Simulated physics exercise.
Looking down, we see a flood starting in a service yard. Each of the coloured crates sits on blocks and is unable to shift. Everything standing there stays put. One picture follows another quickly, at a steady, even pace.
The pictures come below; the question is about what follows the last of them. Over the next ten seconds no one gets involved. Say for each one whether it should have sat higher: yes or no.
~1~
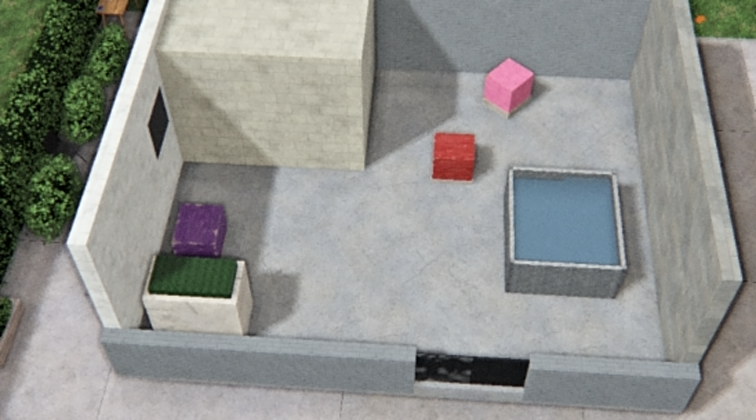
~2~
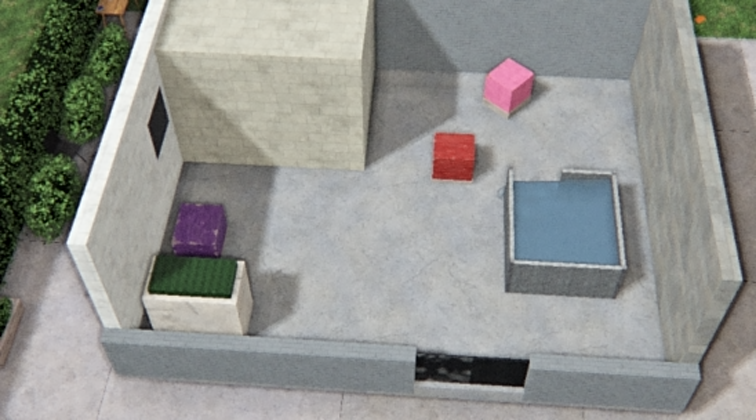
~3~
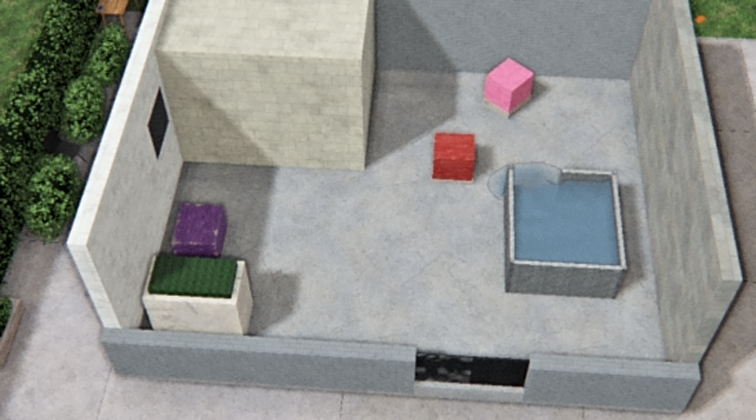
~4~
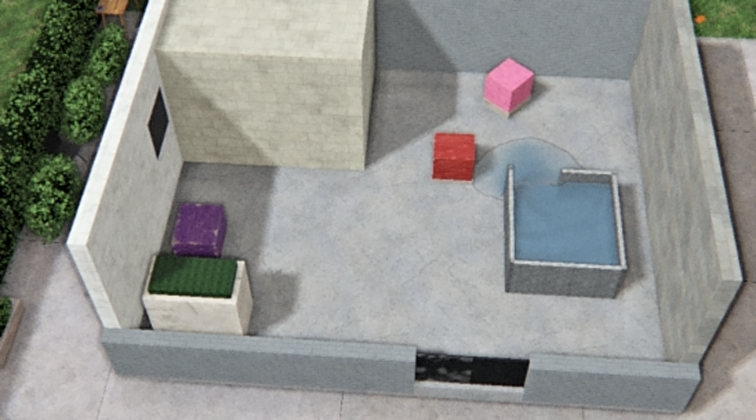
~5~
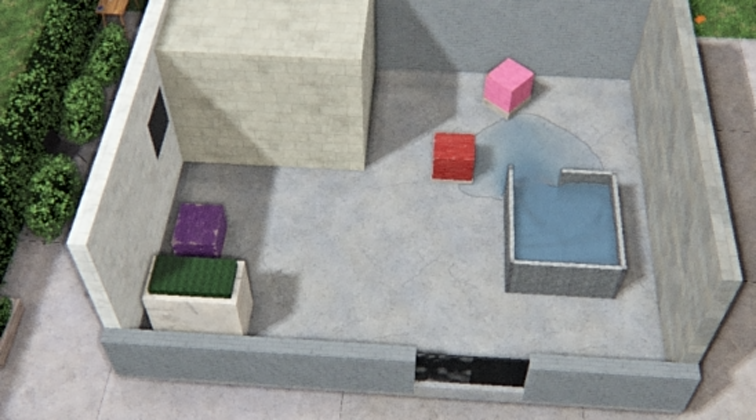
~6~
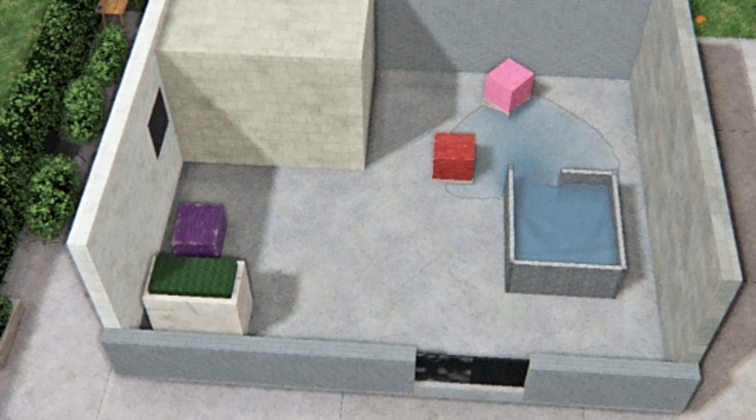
Pink crate - yes; red crate - yes; purple crate - no.
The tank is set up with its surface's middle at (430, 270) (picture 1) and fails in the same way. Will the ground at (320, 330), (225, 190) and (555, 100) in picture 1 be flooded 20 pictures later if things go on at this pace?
Untouched, submerged, submerged.
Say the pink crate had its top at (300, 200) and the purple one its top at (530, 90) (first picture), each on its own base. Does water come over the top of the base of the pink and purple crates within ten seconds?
Note - pink crate stays out of reach, purple crate is caught.
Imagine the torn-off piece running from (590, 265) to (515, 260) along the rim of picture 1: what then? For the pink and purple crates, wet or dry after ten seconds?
The pink crate is not reached, the purple crate is reached.
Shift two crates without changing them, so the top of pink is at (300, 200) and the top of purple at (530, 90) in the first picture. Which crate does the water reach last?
It should be the one in pink.
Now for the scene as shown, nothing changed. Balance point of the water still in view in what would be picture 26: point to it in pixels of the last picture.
My pick is pixel (525, 166).
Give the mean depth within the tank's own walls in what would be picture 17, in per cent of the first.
Roughly 52 %.
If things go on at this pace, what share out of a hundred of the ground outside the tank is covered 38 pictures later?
About 70 %.
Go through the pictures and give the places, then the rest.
In the first picture, the open tank at (564, 219) is whole and still.
In the second picture, water pours out on the open tank's far side and has run to (501, 196).
In the third picture, water pours out on the open tank's far side and has run to (542, 166).
In the fourth picture, water pours out on the open tank's far side and has run to (541, 143).
In the fifth picture, the front is at (517, 117), out from the gap on the open tank's far side.
In the sixth picture, water pours out on the open tank's far side and has run to (533, 97).
A moment on, water covers 25 % of the floor; the pink crate water round its plinth, the red crate water round its plinth, the purple crate not reached.
Next, water covers 25 % of the floor; the pink crate water round its plinth, the red crate water round its plinth, the purple crate not reached.
Then, water covers 40 % of the floor; the pink crate water round its plinth, the red crate water round its plinth, the purple crate not reached.
Later, water covers 70 % of the floor; the pink crate water round its plinth, the red crate water round its plinth, the purple crate not reached.
In the end, water covers 85 % of the floor; the pink crate was topped, the red crate was topped, the purple crate stayed above the water.
